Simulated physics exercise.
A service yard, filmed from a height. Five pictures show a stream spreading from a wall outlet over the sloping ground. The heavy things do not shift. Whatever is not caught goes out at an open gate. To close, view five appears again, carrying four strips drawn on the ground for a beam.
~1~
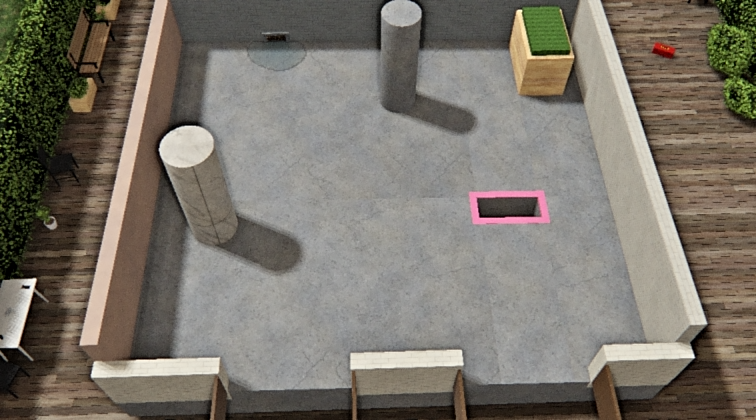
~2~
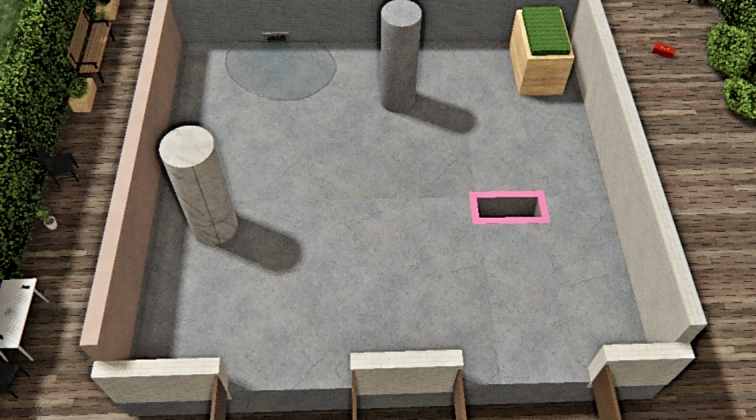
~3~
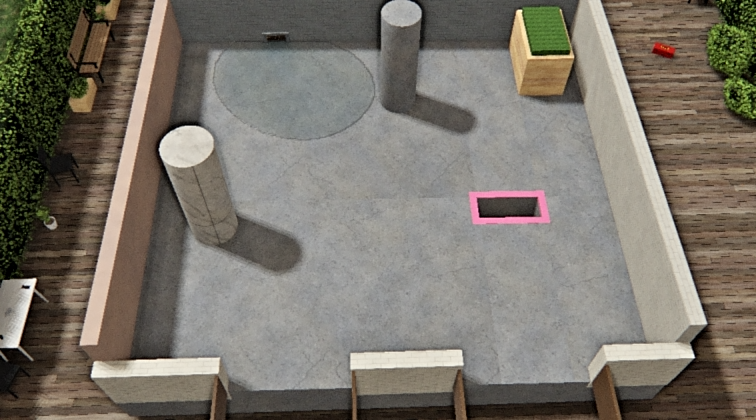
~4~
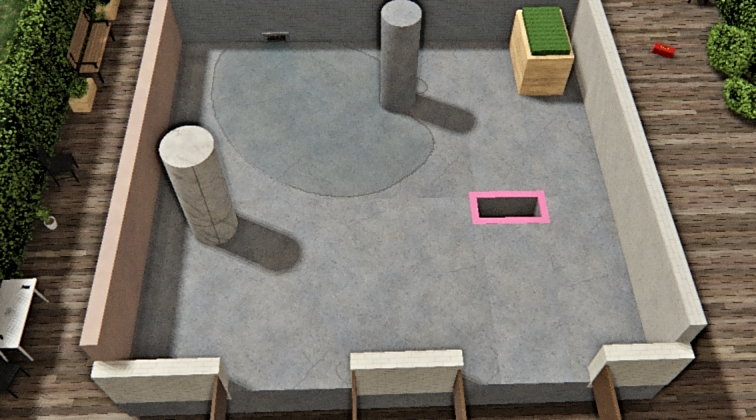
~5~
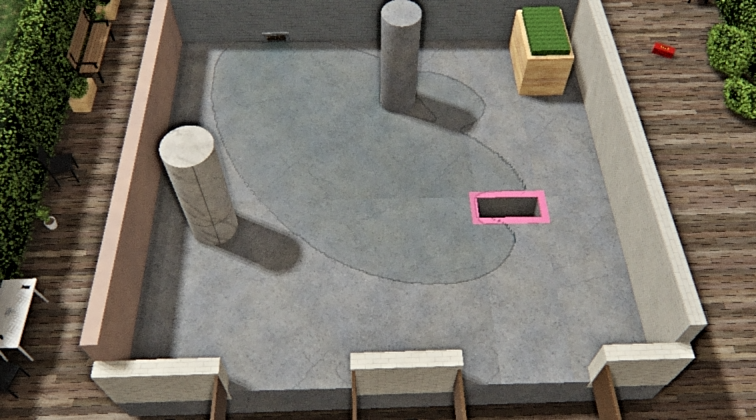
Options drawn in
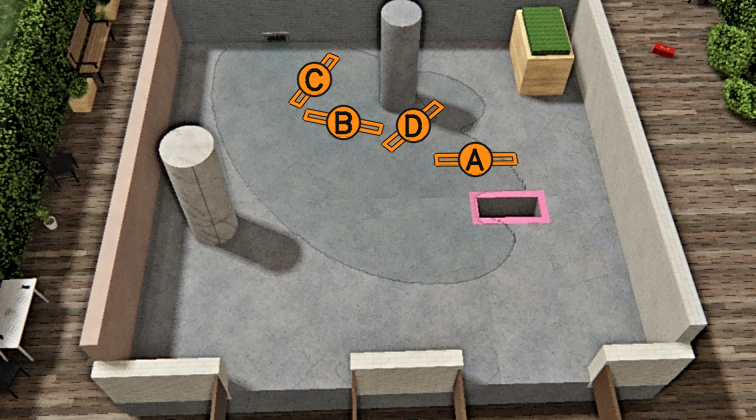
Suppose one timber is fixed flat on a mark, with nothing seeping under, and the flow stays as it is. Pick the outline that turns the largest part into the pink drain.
Take B.
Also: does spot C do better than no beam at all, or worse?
Spot C is worse.
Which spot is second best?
That is spot A.
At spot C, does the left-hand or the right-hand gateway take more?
More leaves on the right.
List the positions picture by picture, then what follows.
Outfall at (276, 37); pink drain at (509, 207); open gate at (522, 369); open gate at (291, 375); water covers 1 % of the ground and shows as far out as (290, 63); pink drain still dry.
Water covers 5 % of the ground and shows as far out as (316, 89); pink drain still dry.
Water covers 11 % of the ground and shows as far out as (352, 121); pink drain still dry.
Water covers 20 % of the ground and shows as far out as (402, 175); pink drain still dry.
Water covers 34 % of the ground and shows as far out as (510, 249); pink drain taking water.
On the marked copy, A from (436, 159) to (514, 158); B from (306, 114) to (380, 129); C from (295, 103) to (333, 56); D from (387, 146) to (438, 104).
With A, about 18 % of the stream runs into the pink drain, about 80 % out by the gates.
With B, about 26 % of the stream runs into the pink drain, about 71 % out by the gates.
With C, about 8 % of the stream runs into the pink drain, about 88 % out by the gates.
With D, about 12 % of the stream runs into the pink drain, about 85 % out by the gates.
